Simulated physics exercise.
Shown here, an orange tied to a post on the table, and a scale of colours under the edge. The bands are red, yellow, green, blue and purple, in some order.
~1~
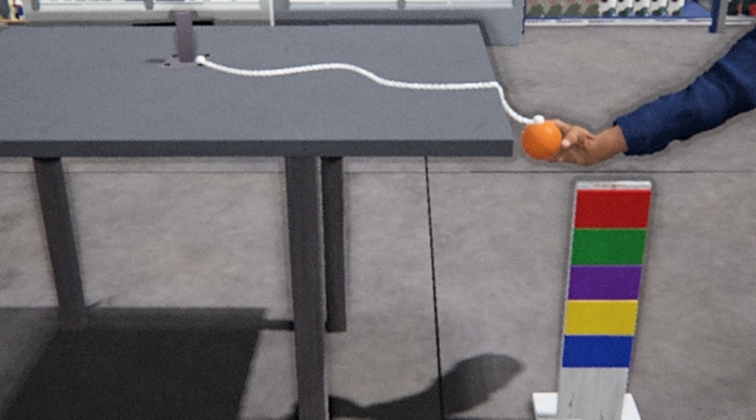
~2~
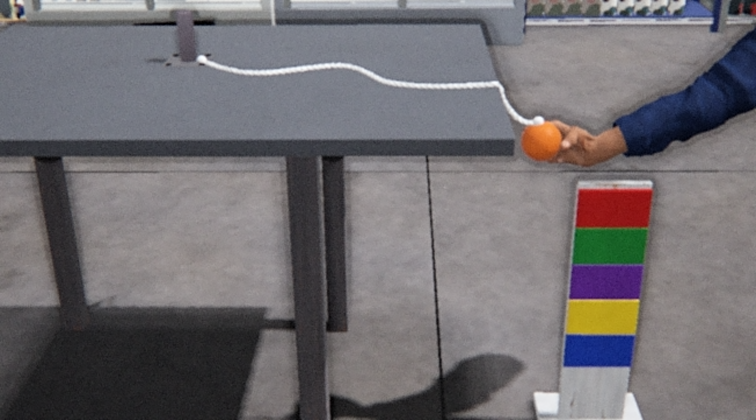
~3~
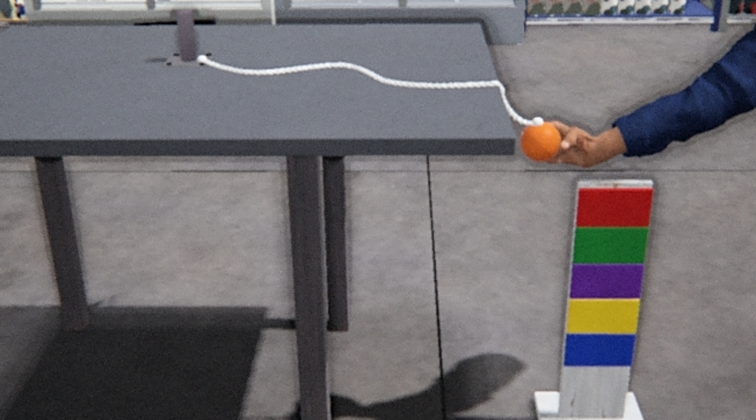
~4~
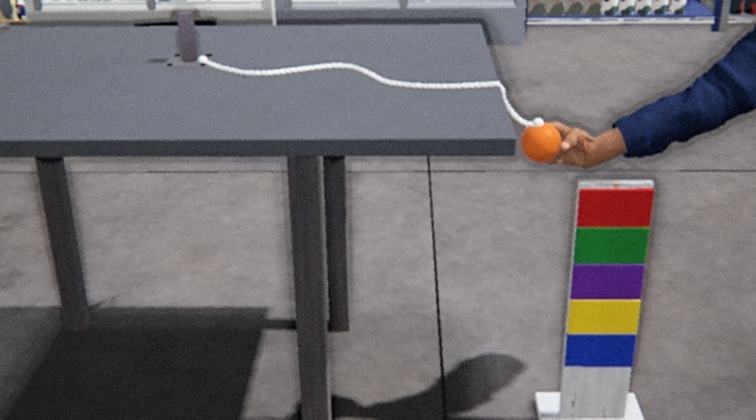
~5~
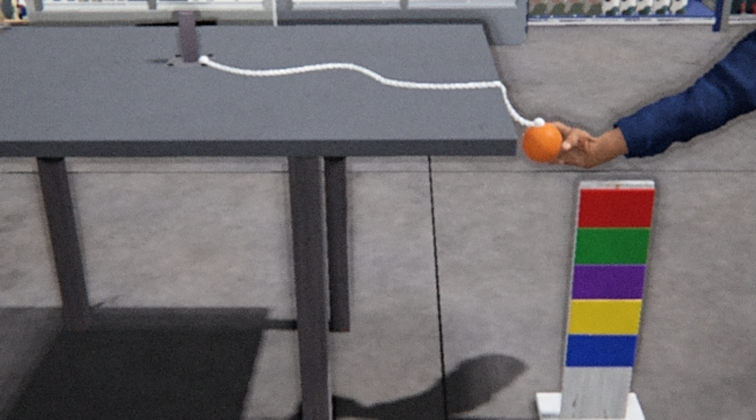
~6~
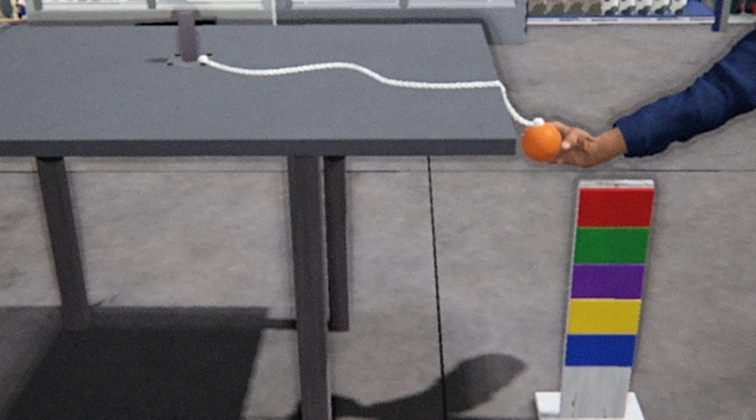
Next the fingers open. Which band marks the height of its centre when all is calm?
Its centre hangs level with the red band.
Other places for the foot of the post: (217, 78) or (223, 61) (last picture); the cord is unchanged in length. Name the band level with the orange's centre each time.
One after the other, green; green.
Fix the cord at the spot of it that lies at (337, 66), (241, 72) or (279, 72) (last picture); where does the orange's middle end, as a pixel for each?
The places are (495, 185), (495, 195) and (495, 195).
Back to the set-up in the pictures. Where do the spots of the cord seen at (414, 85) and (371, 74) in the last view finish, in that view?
Near (461, 77) and (402, 73).
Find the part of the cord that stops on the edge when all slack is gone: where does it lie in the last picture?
Near (455, 86).
Soon after, orange near (528, 202); level with red.
Then, orange near (464, 200); level with red.
Further on, orange near (495, 206); level with red.
At rest, orange near (492, 205); level with red. Its middle rests at the red band.
